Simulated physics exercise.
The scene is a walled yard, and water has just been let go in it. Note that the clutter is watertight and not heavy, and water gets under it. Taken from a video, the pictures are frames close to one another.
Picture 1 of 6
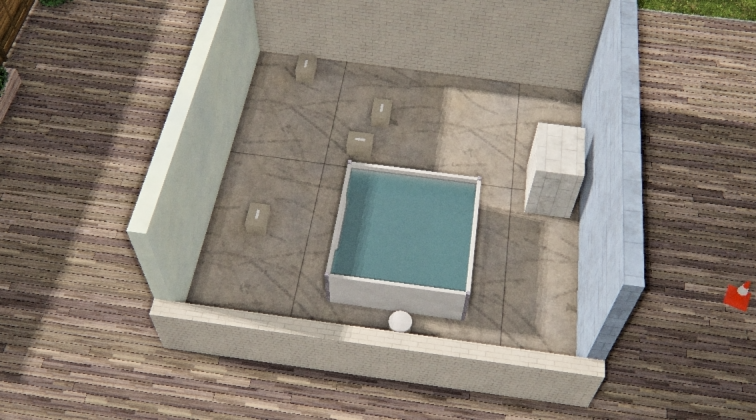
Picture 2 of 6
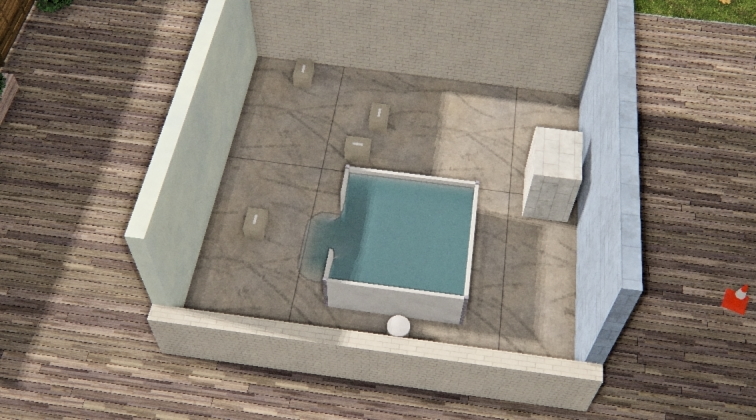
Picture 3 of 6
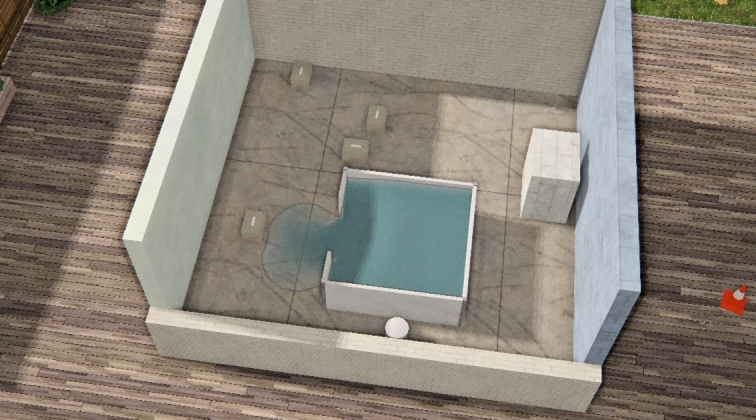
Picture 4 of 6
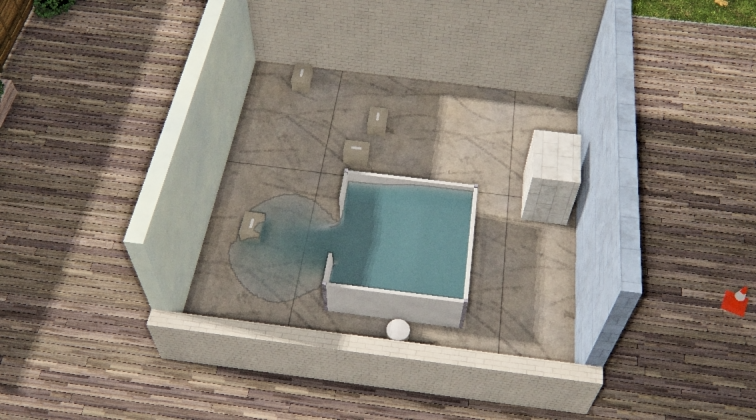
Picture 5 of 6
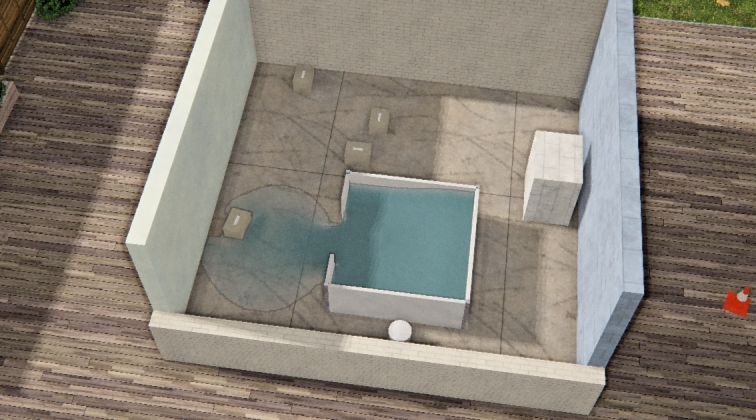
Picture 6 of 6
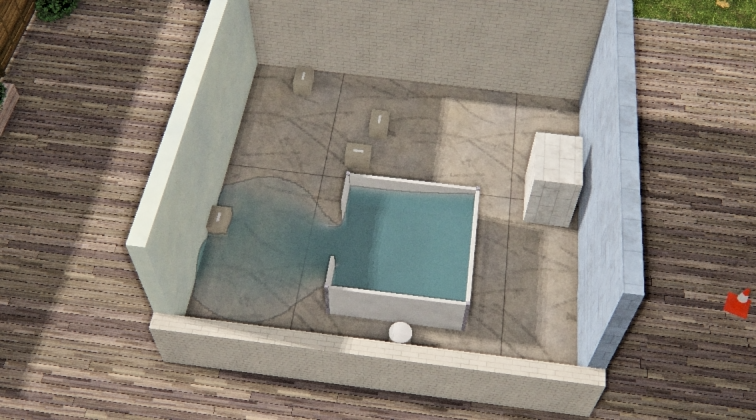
Teal water fills a square, white-walled tank in a walled yard of stained paving, seen from high above with wooden decking around it. Four small grey-brown containers sit left of and behind the tank, a white ball in front, a pale block to the right. The tank's left side opens, water fans out leftward, and the nearest container slides left while the view shifts very slightly.
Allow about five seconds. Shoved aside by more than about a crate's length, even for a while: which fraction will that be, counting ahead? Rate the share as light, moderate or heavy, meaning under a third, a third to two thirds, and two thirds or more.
Moderate.
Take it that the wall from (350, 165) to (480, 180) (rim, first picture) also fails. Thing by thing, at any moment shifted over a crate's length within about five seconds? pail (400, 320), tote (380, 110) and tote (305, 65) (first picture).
Each in turn, never travels that far, ends up that far off, ends up that far off.
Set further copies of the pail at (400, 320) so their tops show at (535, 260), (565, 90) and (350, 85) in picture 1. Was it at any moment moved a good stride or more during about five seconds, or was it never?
Stays put, stays put, shoved clear.
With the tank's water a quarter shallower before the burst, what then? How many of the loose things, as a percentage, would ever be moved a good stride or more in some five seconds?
I'd put it near 60 percent.
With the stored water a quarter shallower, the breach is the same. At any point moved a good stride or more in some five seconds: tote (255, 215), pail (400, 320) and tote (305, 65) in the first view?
The first one: Reaches it. The second: Reaches it. The third: Reaches it.
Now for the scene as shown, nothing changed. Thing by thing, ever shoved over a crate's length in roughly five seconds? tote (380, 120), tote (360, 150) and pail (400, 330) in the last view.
Successively: Never went far, never went far, moved a long way.
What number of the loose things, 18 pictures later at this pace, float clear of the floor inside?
In total, 1.
A moment on, 1 of 5 are well off their spots; 1 afloat.
Next, 1 of 5 are well off their spots; 1 afloat.
Later, 3 of 5 are well off their spots; 1 afloat.
In the end, 3 of 5 are well off their spots, and 3 have been at some point; 1 afloat.
